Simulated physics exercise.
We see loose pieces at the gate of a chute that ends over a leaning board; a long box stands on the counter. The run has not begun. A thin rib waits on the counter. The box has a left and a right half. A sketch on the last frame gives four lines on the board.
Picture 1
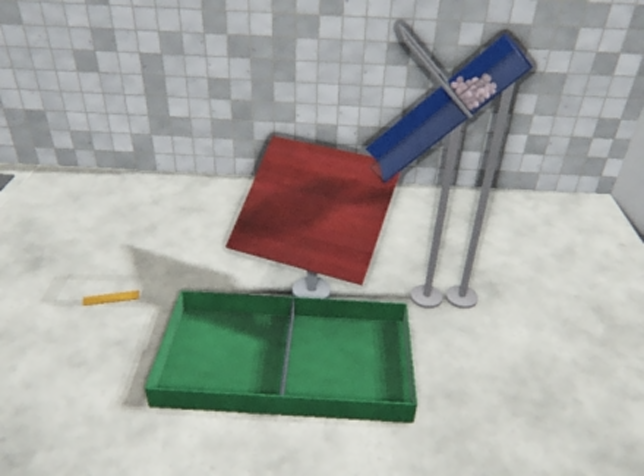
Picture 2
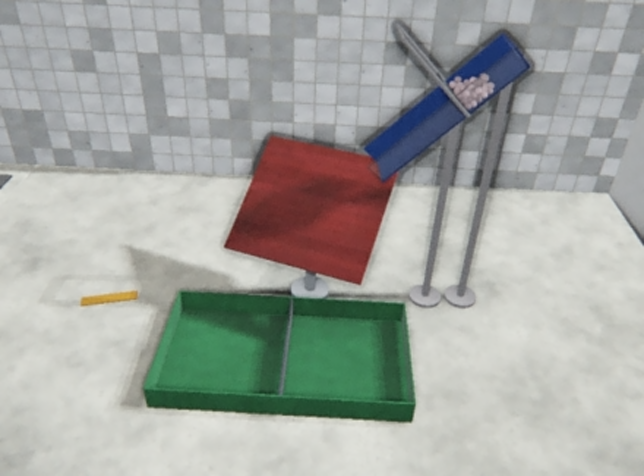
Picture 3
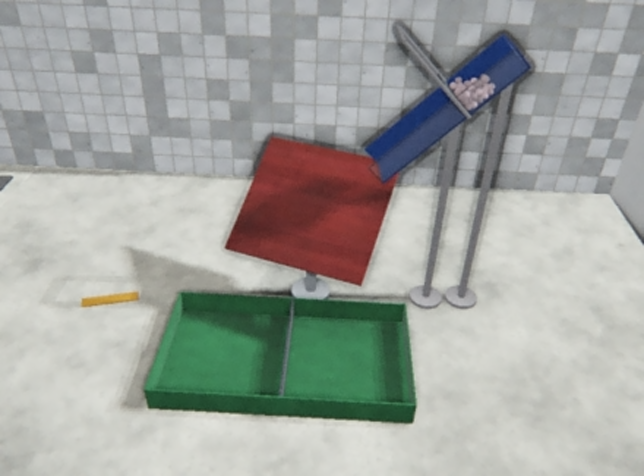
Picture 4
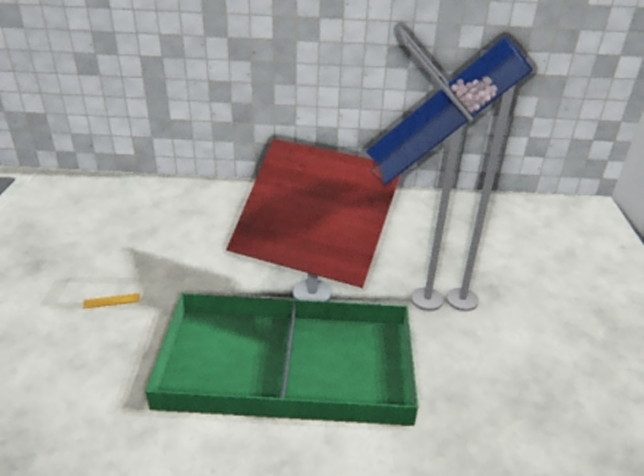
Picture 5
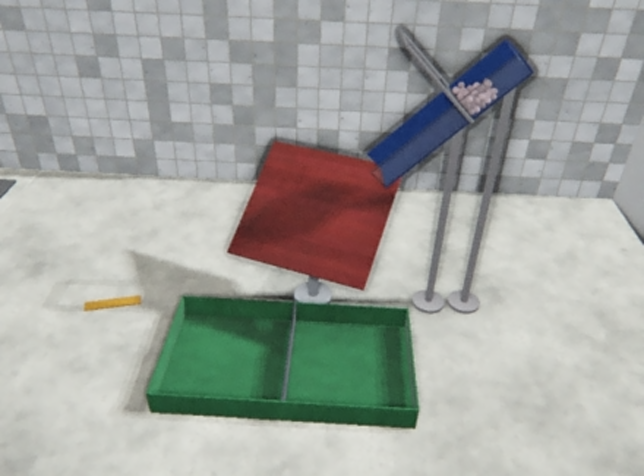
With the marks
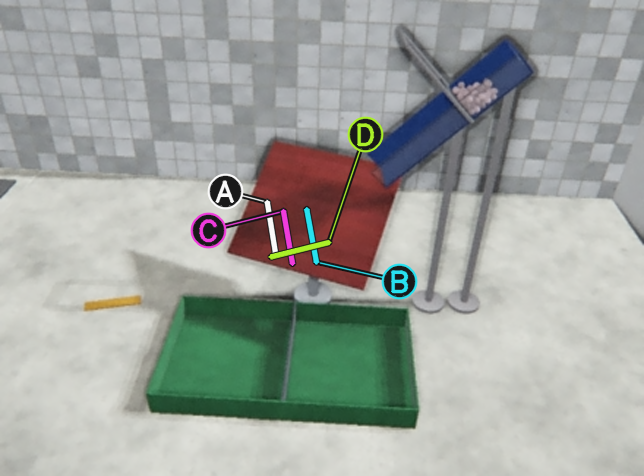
A long green box, split by a middle wall into left and right halves, sits on a pale mottled counter before a grey tiled wall, seen from slightly above. Behind it a tilted red board stands on a short stand, with a sloping blue chute on grey poles at upper right holding pale pink pearls behind a shut gate, and a thin orange rib lies left. Nothing moves except the view, which shakes very slightly.
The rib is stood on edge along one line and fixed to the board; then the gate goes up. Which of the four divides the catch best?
C.
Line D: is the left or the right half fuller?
More lands on the left.
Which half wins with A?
Left.
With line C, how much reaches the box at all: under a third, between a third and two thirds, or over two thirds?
Line C gives over two thirds.
On the marked copy, line A from (267, 202) to (275, 253); line B from (306, 209) to (316, 262); line C from (283, 211) to (292, 263); line D from (328, 242) to (271, 256).
For line A, of what is caught, most in the left half, a small part in the right.
For line B, of what is caught, a small part in the left half, most in the right.
For line C, of what is caught, about a third in the left half, about two thirds in the right.
For line D, of what is caught, nearly all in the left half, a small part in the right.
